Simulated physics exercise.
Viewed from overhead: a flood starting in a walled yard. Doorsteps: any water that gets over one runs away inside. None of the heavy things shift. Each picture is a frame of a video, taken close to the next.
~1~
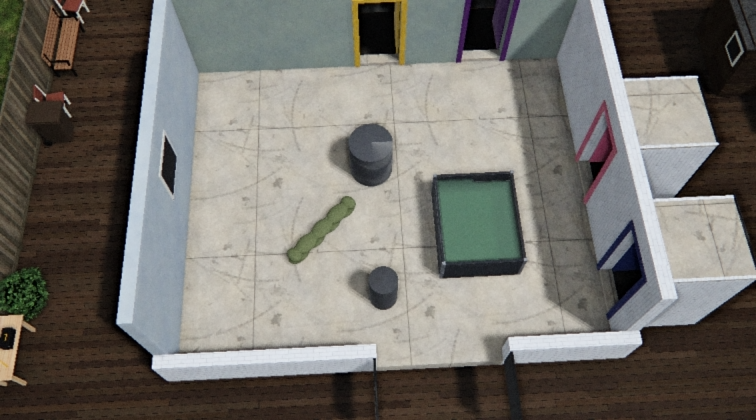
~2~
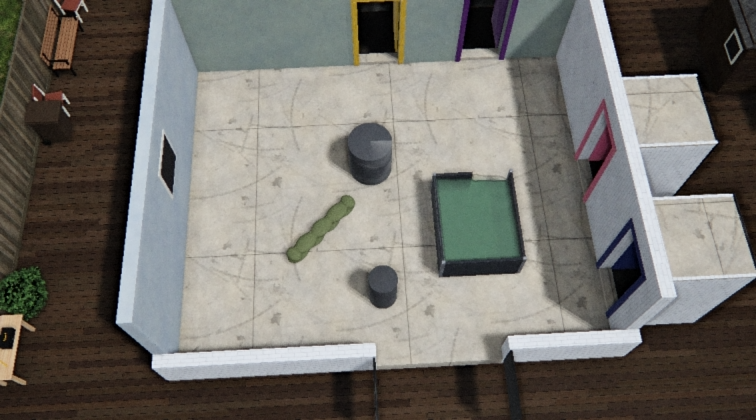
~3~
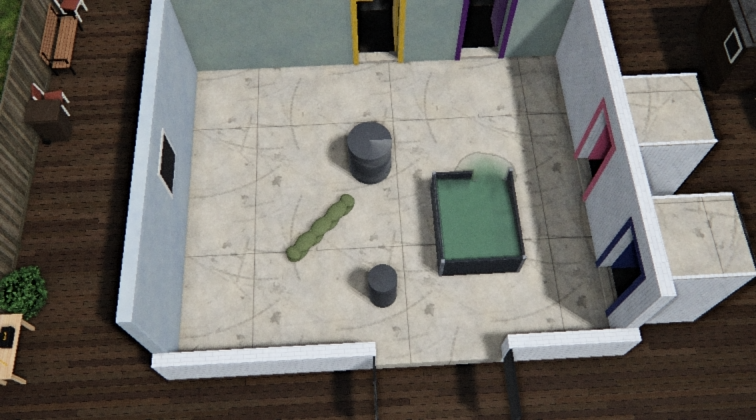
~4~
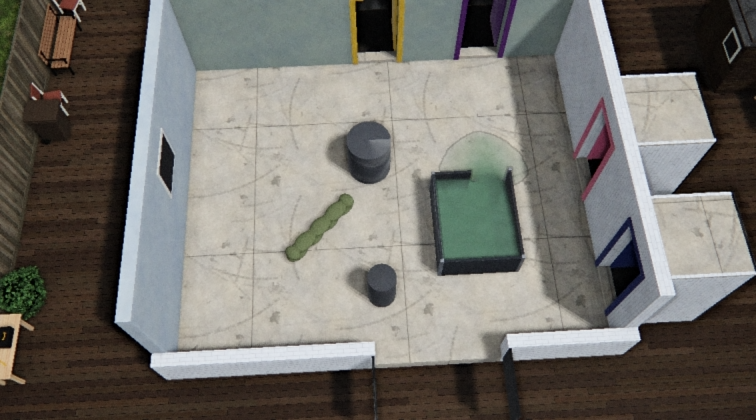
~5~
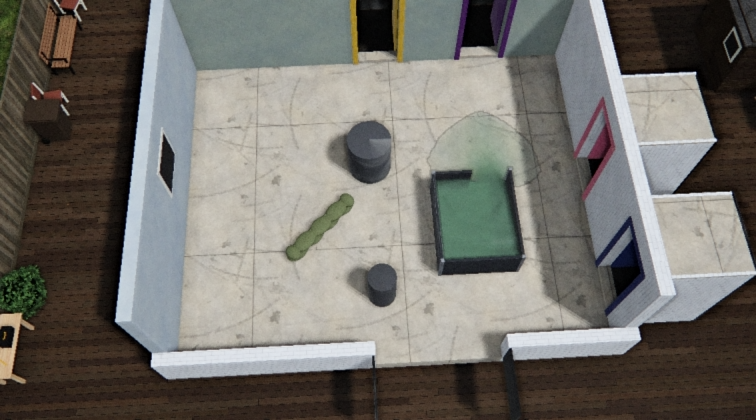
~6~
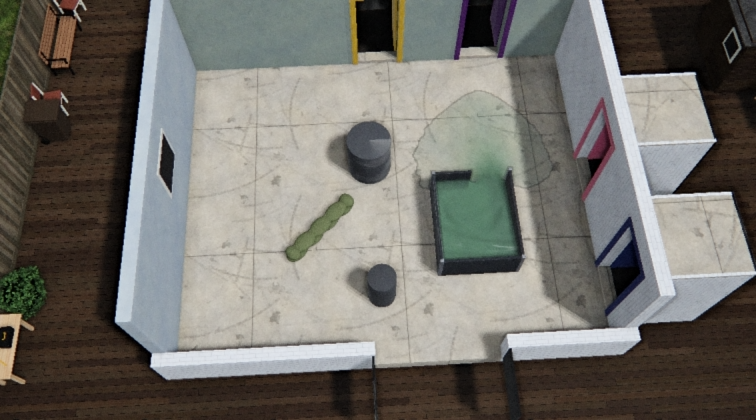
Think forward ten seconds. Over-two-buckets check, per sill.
In order: The pink door holds up fine I think, the purple door gets overrun I think, the yellow door holds up fine I think, the blue door holds up fine I think.
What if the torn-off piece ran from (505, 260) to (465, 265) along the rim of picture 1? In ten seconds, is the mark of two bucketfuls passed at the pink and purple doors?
Put simply, the pink door falls below the limit; the purple door falls below the limit.
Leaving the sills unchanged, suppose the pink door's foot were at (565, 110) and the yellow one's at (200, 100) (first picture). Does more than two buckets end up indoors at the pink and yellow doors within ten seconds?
Well, the pink door beats the threshold, but the yellow door misses the threshold.
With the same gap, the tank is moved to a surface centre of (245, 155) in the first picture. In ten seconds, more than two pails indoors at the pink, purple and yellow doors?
Result: Pink door stays inside the limit, purple door stays inside the limit, yellow door stays inside the limit.
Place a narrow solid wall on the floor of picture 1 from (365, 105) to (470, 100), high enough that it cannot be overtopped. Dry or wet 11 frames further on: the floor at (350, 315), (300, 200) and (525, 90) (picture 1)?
Taking the points in turn, they are high and dry, high and dry and inundated.
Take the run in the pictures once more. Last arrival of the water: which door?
The blue-painted one.
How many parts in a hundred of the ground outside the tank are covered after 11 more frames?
Estimate: Some 25 in a hundred.
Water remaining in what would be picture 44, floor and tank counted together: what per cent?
I'd put it at about 96 per cent.
A moment on, water covers 20 % of the floor; the pink door not reached, the purple door wet at the sill, nothing in, the yellow door not reached, the blue door not reached.
Next, water covers 25 % of the floor; the pink door wet at the sill, nothing in, the purple door over two buckets in, the yellow door wet at the sill, nothing in, the blue door not reached.
Then, water covers 25 % of the floor; the pink door wet at the sill, nothing in, the purple door over two buckets in, the yellow door wet at the sill, nothing in, the blue door not reached.
Later, water covers 45 % of the floor; the pink door wet at the sill, nothing in, the purple door over two buckets in, the yellow door wet at the sill, nothing in, the blue door not reached.
In the end, water covers 70 % of the floor; the pink door wet at the sill, nothing in, the purple door over two buckets in, the yellow door wet at the sill, nothing in, the blue door wet at the sill, nothing in.
